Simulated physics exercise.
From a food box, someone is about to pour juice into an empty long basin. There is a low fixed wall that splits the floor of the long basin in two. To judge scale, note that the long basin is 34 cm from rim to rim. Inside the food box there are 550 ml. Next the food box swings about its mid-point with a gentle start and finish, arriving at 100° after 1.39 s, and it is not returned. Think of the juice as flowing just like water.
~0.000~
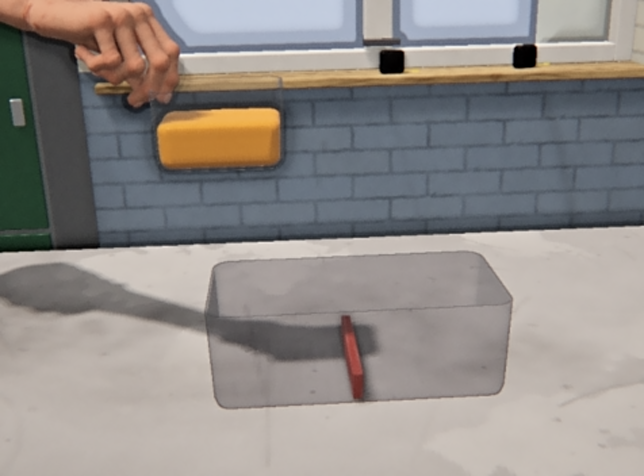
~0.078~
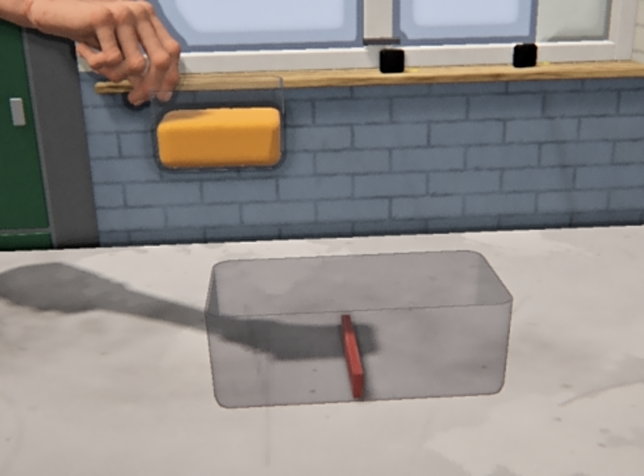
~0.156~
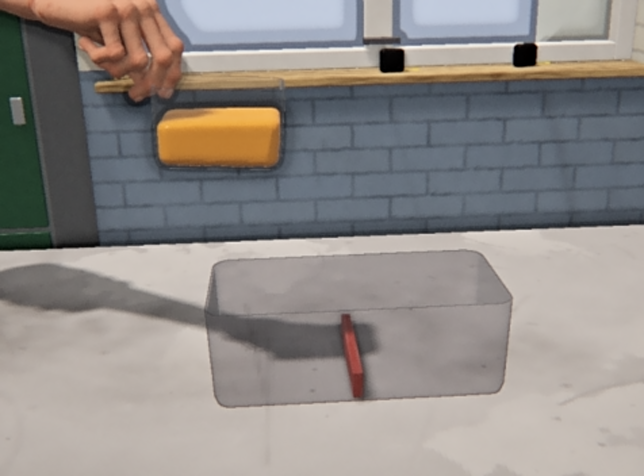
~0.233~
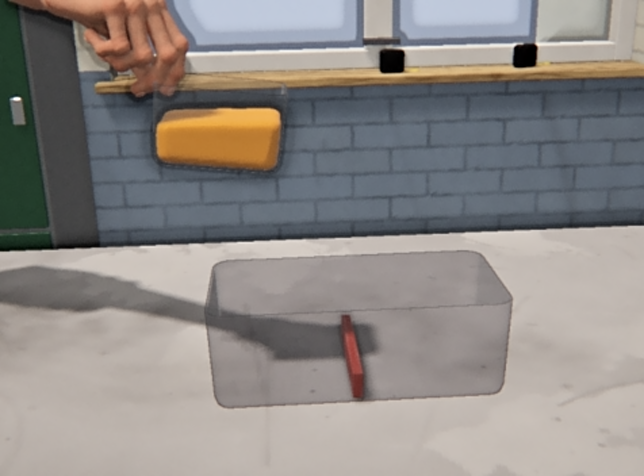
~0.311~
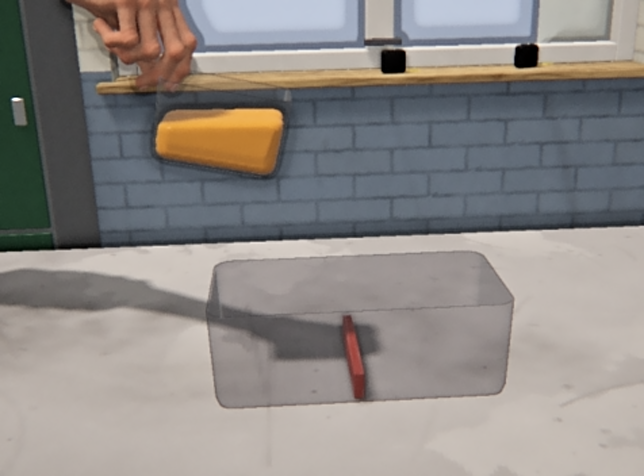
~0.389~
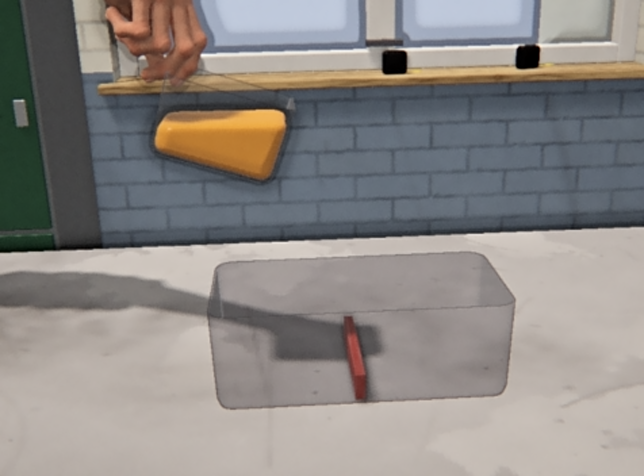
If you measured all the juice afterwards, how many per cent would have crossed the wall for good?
Around 53 per cent would have crossed.
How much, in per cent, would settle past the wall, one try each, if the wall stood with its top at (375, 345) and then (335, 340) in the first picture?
It comes to 20 per cent, and then 70 per cent.
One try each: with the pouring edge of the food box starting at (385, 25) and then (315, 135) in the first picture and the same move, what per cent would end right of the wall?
90 in a hundred, followed by 75 in a hundred.
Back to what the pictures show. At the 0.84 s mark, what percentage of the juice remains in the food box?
Roughly 66 percent.
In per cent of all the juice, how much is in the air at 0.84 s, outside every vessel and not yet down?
Close to 30 in a hundred.
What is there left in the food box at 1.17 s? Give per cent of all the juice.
Near 18 percent, more or less.
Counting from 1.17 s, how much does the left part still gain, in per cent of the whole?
I'd put it at some 30 percent.
Then, 0.84 s in, the tilt is 66° and 66 per cent is still to pour, 4 is left of the wall and 0 right of it.
Then, 1.17 s in, the tilt is 94° and 19 per cent is still to pour, 15 is left of the wall and 50 right of it.
Then, 1.51 s in, the tilt is 100° and 2 per cent is still to pour, 41 is left of the wall and 52 right of it.
Then, 1.89 s in, the tilt is 100° and 0 per cent is still to pour, 46 is left of the wall and 53 right of it.
Finally, 46 per cent lies left of the wall, 53 right of it and 1 outside.
